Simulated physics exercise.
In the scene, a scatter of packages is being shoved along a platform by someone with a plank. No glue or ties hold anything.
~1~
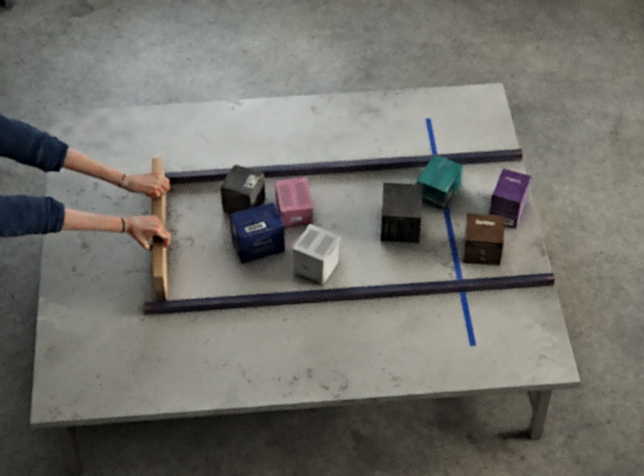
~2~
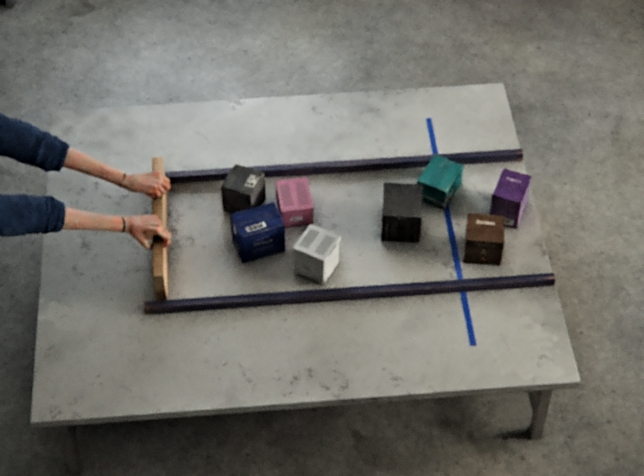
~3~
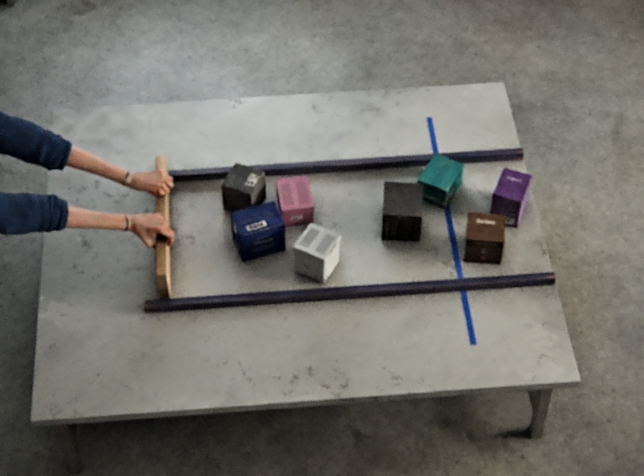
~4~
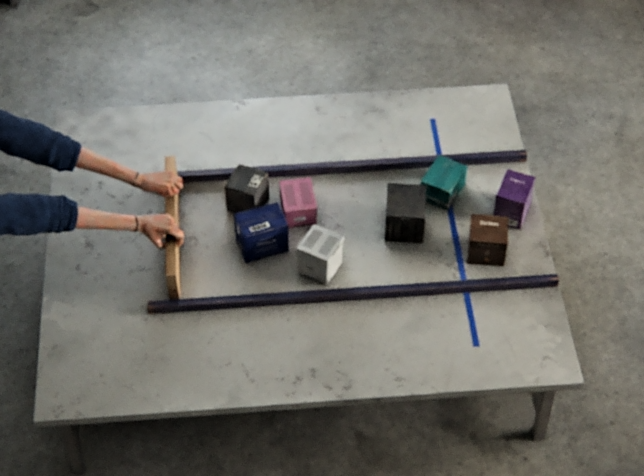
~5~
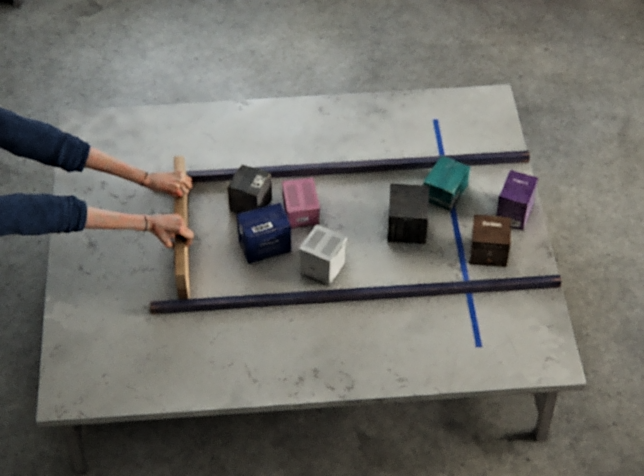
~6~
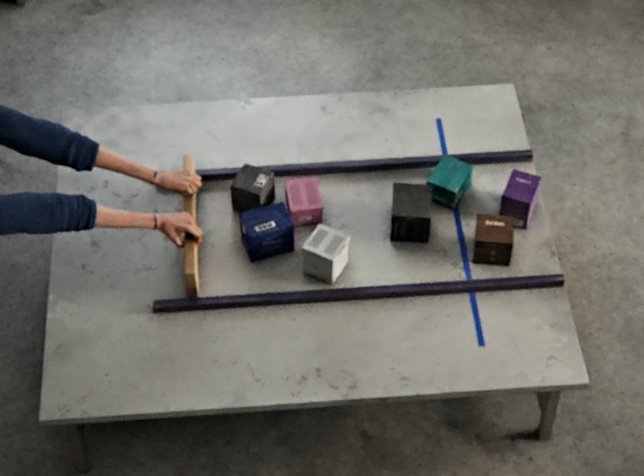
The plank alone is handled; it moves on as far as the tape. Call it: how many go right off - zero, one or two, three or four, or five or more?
One or two go off.
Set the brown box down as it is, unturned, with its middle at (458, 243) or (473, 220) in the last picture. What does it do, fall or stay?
Well, in that order, it hangs on, then it winds up off it.
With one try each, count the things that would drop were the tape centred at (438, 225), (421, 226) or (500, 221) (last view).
It would be 1, 0 and 4.
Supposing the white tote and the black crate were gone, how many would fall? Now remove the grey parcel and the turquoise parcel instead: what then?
The counts: 0 and 1.
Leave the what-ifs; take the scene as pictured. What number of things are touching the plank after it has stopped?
Count: 3.
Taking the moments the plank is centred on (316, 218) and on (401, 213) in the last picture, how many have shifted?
Counting first: 4, next 7.
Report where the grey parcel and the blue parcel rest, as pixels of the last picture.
The grey parcel comes to rest at (468, 172), and the blue parcel comes to rest at (485, 223).
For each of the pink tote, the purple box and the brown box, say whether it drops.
The pink tote stays put; the purple box drops away; the brown box stays put.
Soon after, none off yet; purple box at rest near (520, 199); brown box at rest near (493, 240); turquoise parcel at rest near (449, 182).
After that, none off yet; purple box moving near (524, 199); brown box displaced a little near (510, 243); turquoise parcel displaced about its own width near (480, 175).
In the end, the number that fall off is one or two; gone, purple box.
